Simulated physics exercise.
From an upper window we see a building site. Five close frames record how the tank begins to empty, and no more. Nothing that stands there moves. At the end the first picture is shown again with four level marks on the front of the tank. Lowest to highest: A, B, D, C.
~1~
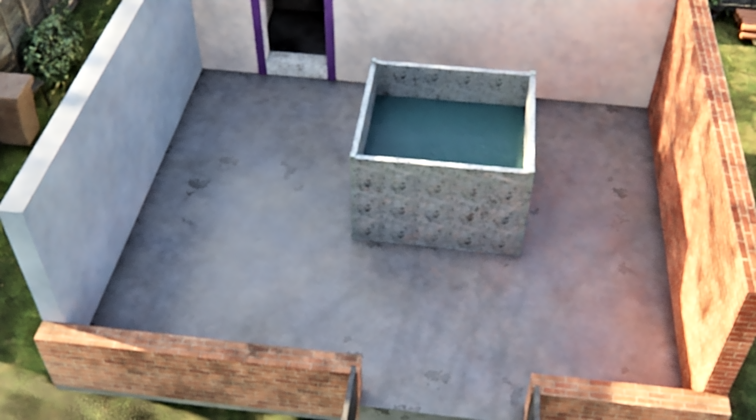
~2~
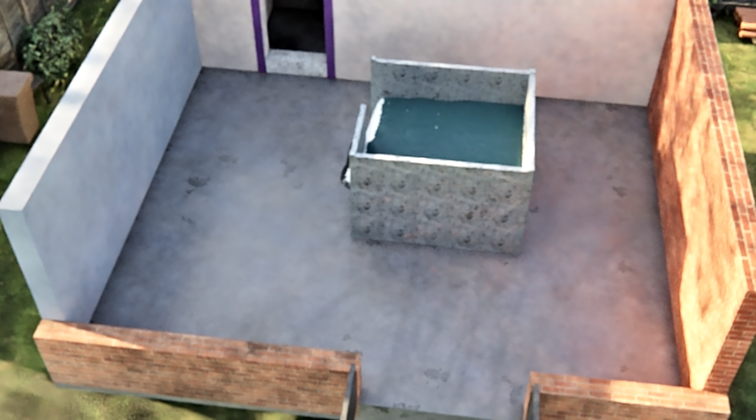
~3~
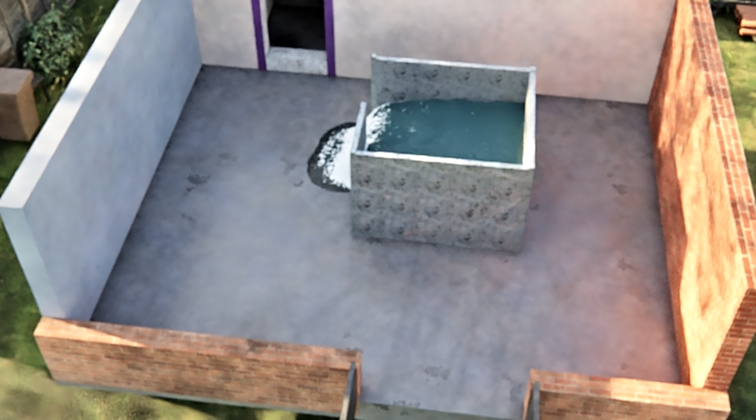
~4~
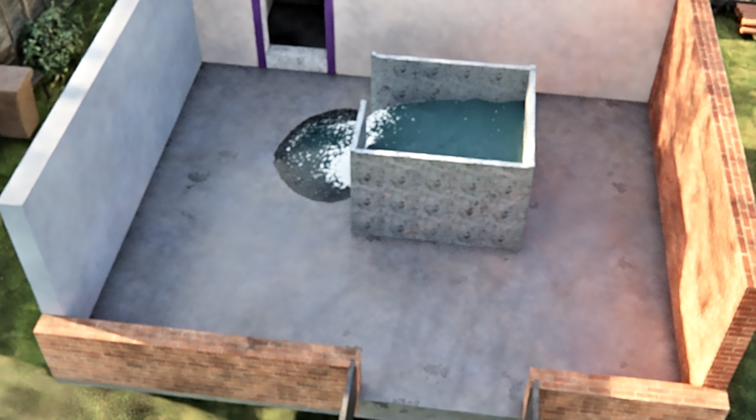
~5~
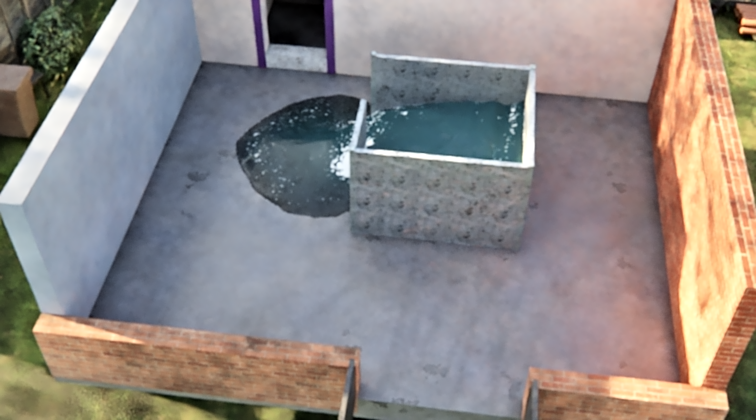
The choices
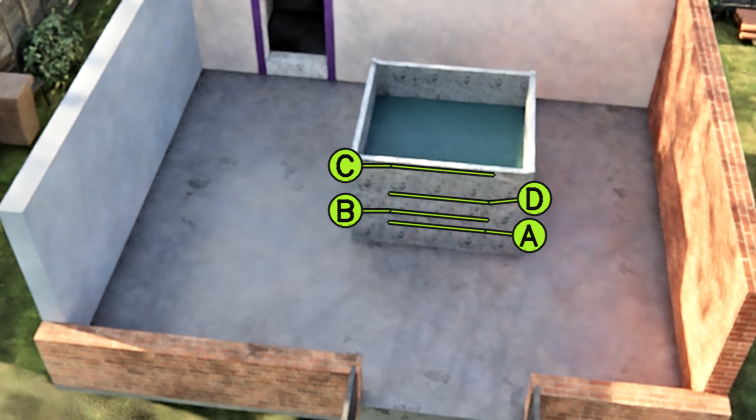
The clip opens on a walled concrete yard seen from above, where still water fills a square stone tank near a purple-framed doorway. The tank's left side opens and water pours out in white foam, then a dark, rounded pool spreads leftward across the floor.
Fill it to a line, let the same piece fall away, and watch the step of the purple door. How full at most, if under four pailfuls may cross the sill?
D is the one.
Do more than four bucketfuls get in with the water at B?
No, that is safe.
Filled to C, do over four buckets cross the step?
Yes, that goes wrong.
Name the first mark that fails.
Here it is mark C.
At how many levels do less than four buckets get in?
Three.
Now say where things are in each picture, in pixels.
The first picture shows water in the tank at rest, its middle at (445, 145); foot of the purple doorway at (297, 77); open gate at (446, 361).
In the second picture, water covers 1 % of the ground, its front hidden from here.
The third picture shows front seen at (318, 179), 3 % of the ground wet.
The fourth picture shows front seen at (280, 161), 5 % of the ground wet.
The fifth picture shows front seen at (246, 138), 10 % of the ground wet.
On the marked copy, A at (437, 226); B at (438, 215); C at (441, 170); D at (439, 198); from the bottom up A, B, D, C.
If A is chosen, nothing gets over.
If B is chosen, nothing gets over.
If C is chosen, about 9 bucketfuls get in.
If D is chosen, a splash gets over, under a bucket.
